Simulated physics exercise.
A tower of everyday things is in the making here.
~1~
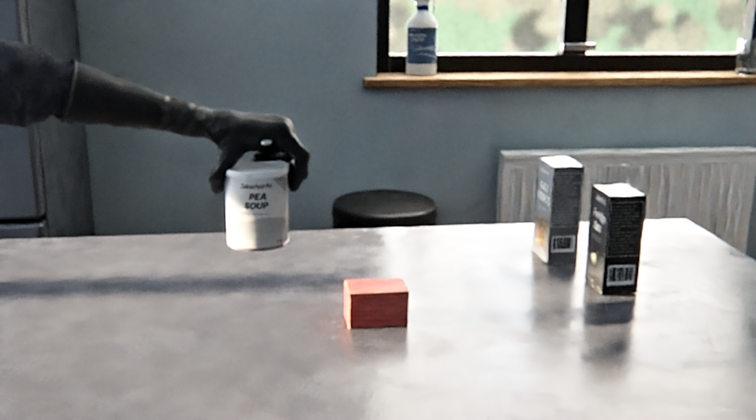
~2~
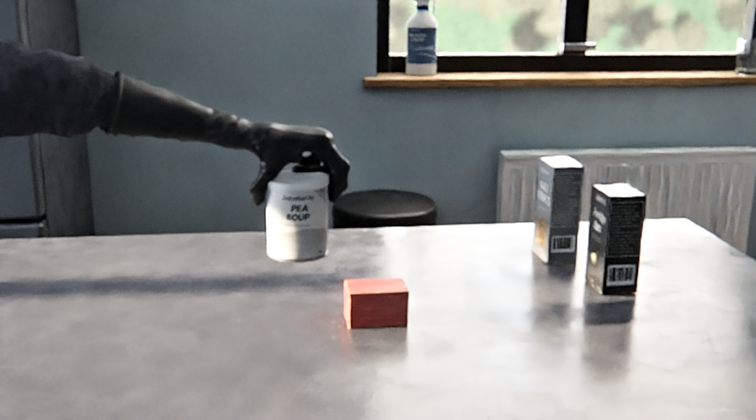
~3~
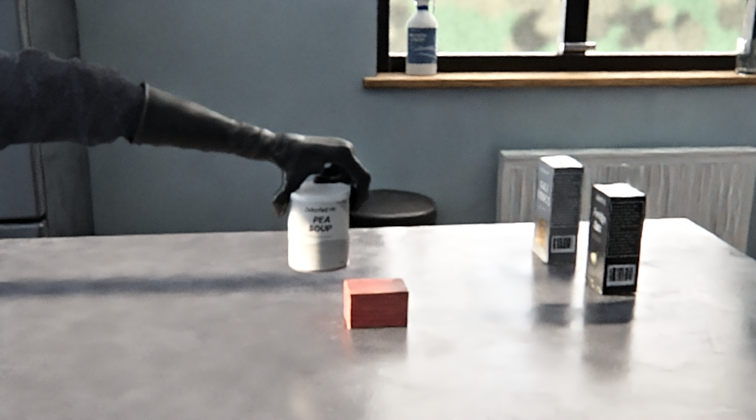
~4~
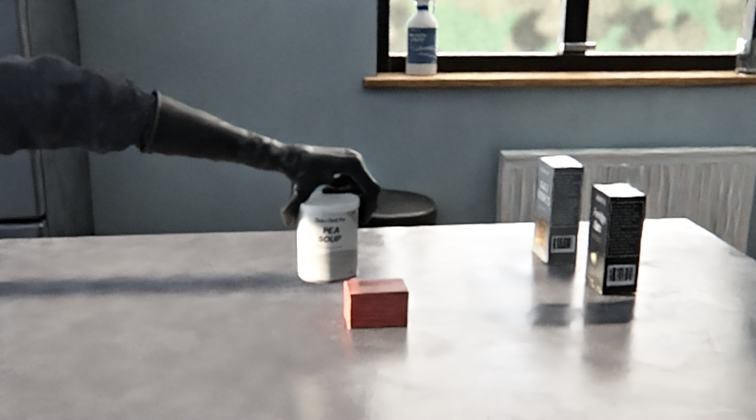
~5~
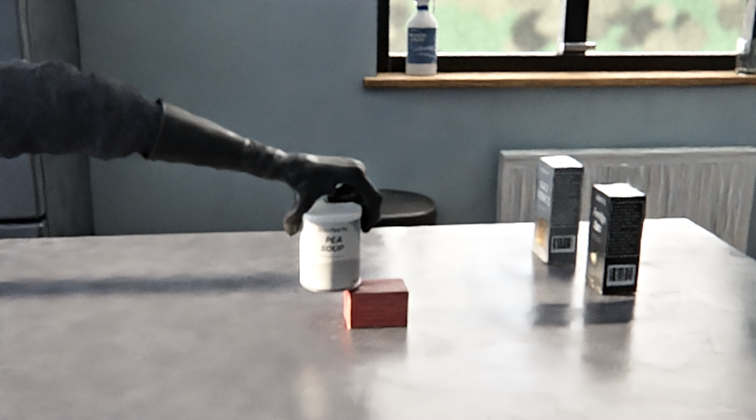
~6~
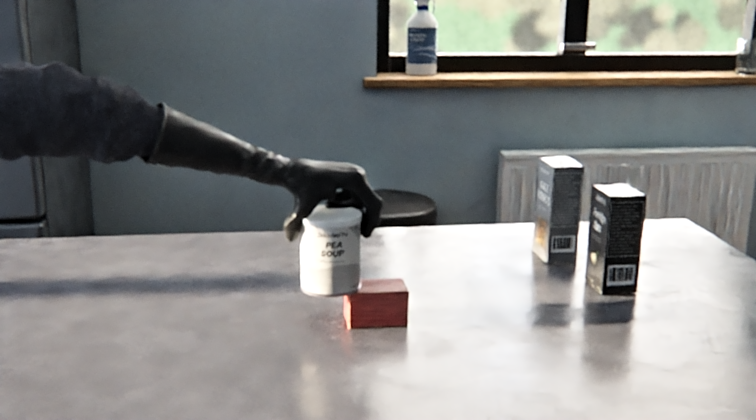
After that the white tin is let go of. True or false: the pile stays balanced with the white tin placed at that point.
False.
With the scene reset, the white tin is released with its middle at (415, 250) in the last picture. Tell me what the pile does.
Result: Pile toppled.
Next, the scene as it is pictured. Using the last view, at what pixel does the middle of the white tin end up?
End position in the final view: Approximately (264, 298).
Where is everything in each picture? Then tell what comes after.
Still above its spot; white tin (257, 204); grey carton (557, 210), in the first frame.
Still above its spot; white tin (297, 215); black carton (614, 238), in the second frame.
Still above its spot; white tin (319, 226); red block (376, 303), in the third frame.
Still above its spot; white tin (328, 237); grey carton (557, 210), in the fourth frame.
Still above its spot; white tin (331, 245); black carton (614, 238), in the fifth frame.
Set down, still held; white tin (331, 250); red block (376, 303), in the sixth frame.
Then, 0.30 s on from there, white tin now fallen.
Then, 0.40 s on from there, things are still on the move.
Then, 2.00 s on from there, nothing new.
In the end, fallen, white tin; the other 3 unmoved. At the end, from the last picture's camera, white tin near (264, 298). The pile loses its balance.
